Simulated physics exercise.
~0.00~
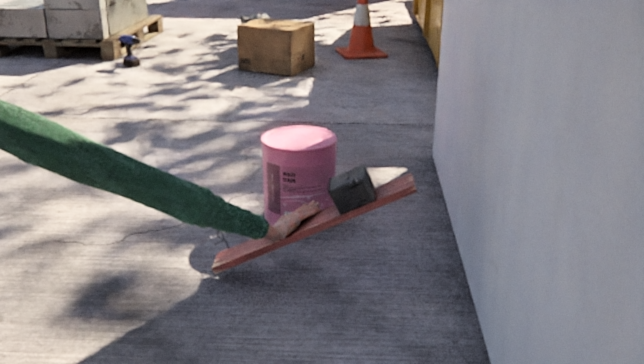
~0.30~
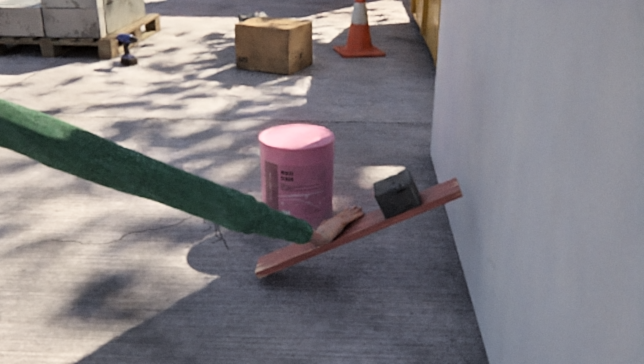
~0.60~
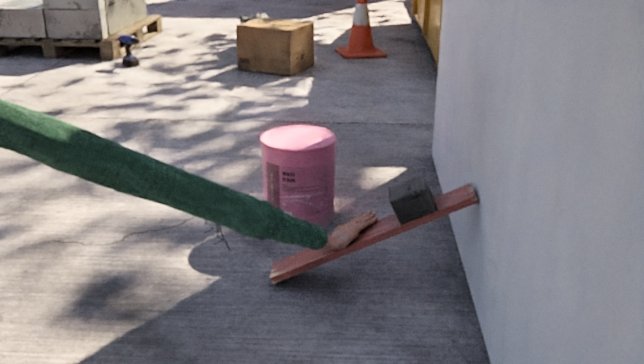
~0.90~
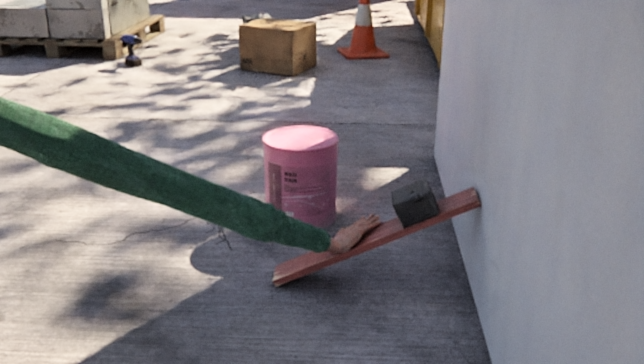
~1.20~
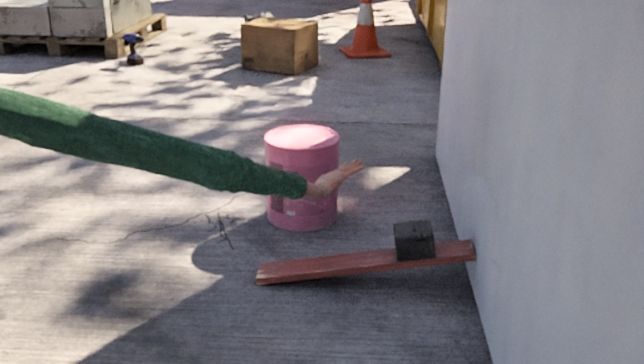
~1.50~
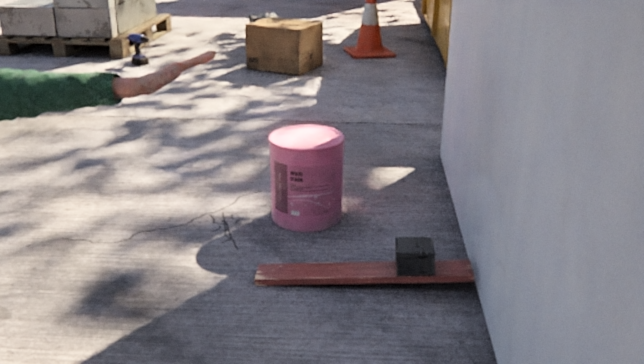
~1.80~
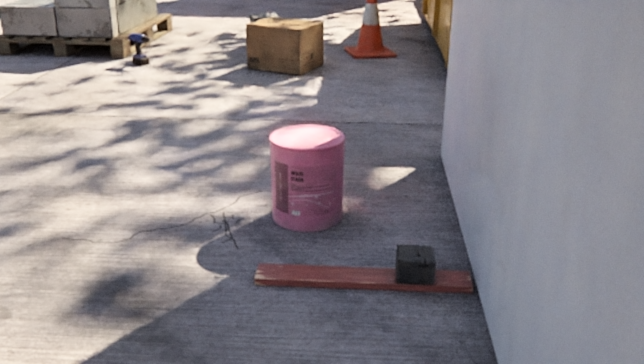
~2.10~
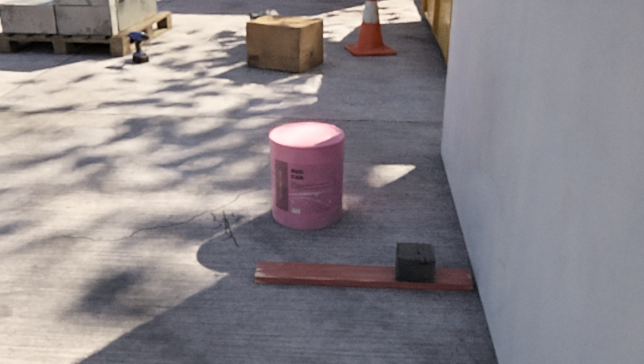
A hand in a green sleeve holds a tilted red plank with a small dark block on it, seen from slightly above on a sunlit, shadow-dappled concrete floor. A pink pail stands just behind, a pale wall rises at the right, and a cardboard box, an orange cone and a loaded pallet sit farther back. The hand moves the plank rightward until its raised end rests against the wall, then lets go and withdraws to the left. The plank slides down the wall and settles flat on the ground, the block still on top, while the pail stays put.
